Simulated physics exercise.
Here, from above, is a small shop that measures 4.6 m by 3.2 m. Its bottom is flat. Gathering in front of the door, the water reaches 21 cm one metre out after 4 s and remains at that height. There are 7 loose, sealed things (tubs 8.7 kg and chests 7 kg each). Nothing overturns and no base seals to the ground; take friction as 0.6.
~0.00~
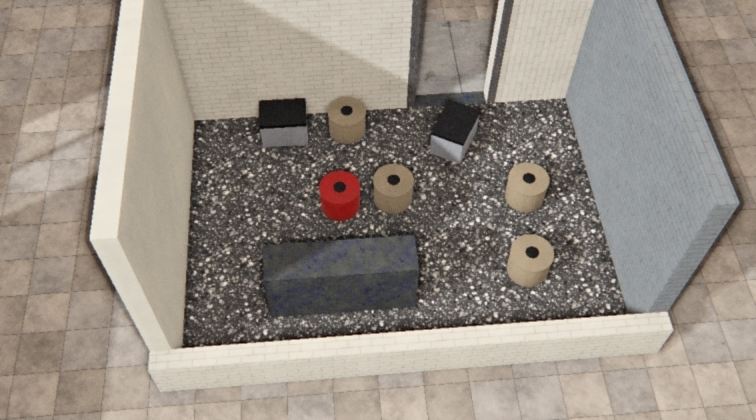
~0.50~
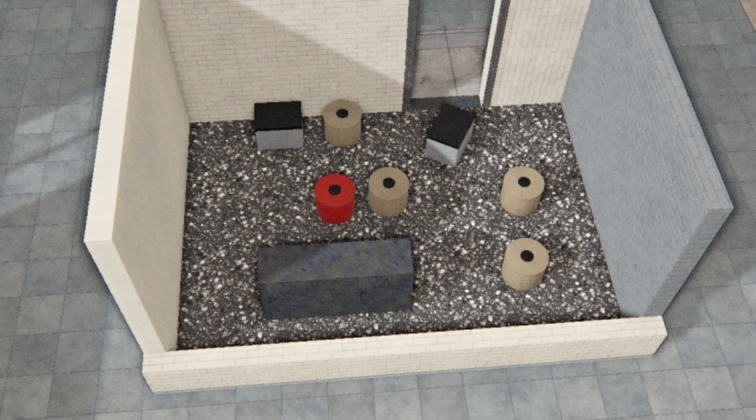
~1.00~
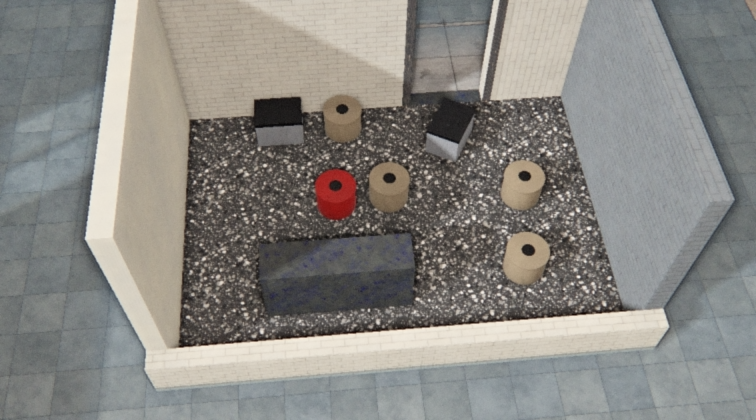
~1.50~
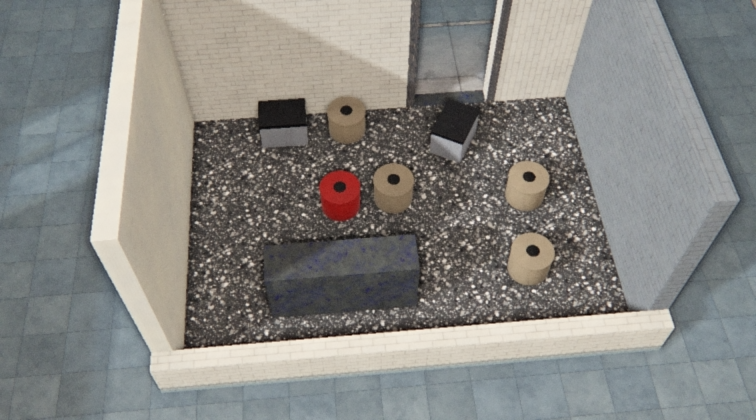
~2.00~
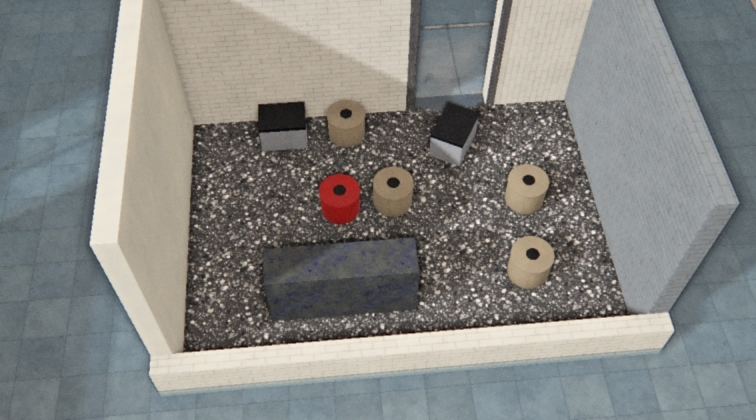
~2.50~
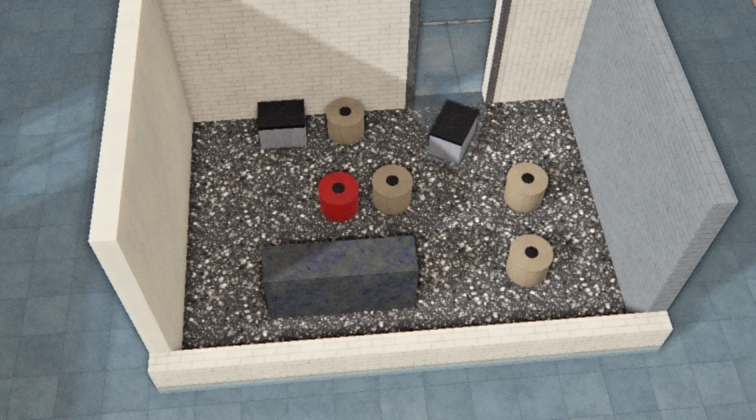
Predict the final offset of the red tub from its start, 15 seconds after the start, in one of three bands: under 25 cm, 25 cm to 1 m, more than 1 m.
It shifts a modest distance.
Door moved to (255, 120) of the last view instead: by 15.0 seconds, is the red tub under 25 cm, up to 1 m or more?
Well, the red tub ends up distant in that setup.
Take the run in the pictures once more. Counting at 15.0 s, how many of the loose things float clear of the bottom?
At that time the total is 7.
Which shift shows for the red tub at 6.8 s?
By that time, close to 0 cm.
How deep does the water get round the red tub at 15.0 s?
Depth: About 9 cm.
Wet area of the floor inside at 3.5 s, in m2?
That flooded area is roughly 3.0 m2.
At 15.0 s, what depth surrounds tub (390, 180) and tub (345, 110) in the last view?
First roughly 10 cm, second roughly 10 cm.
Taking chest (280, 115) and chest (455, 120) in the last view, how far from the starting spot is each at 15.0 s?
First 100 cm, then 200 cm.
After 3.5 s the red tub is near (339, 188), 0.0 m from its start, aground; 0 afloat.
After 6.8 s the red tub is near (339, 188), 0.0 m from its start, aground; 2 afloat.
After 11.0 s the red tub is near (320, 178), 0.2 m from its start, afloat; 4 afloat.
After 15.0 s the red tub is near (407, 182), 0.7 m from its start, afloat; 7 afloat.
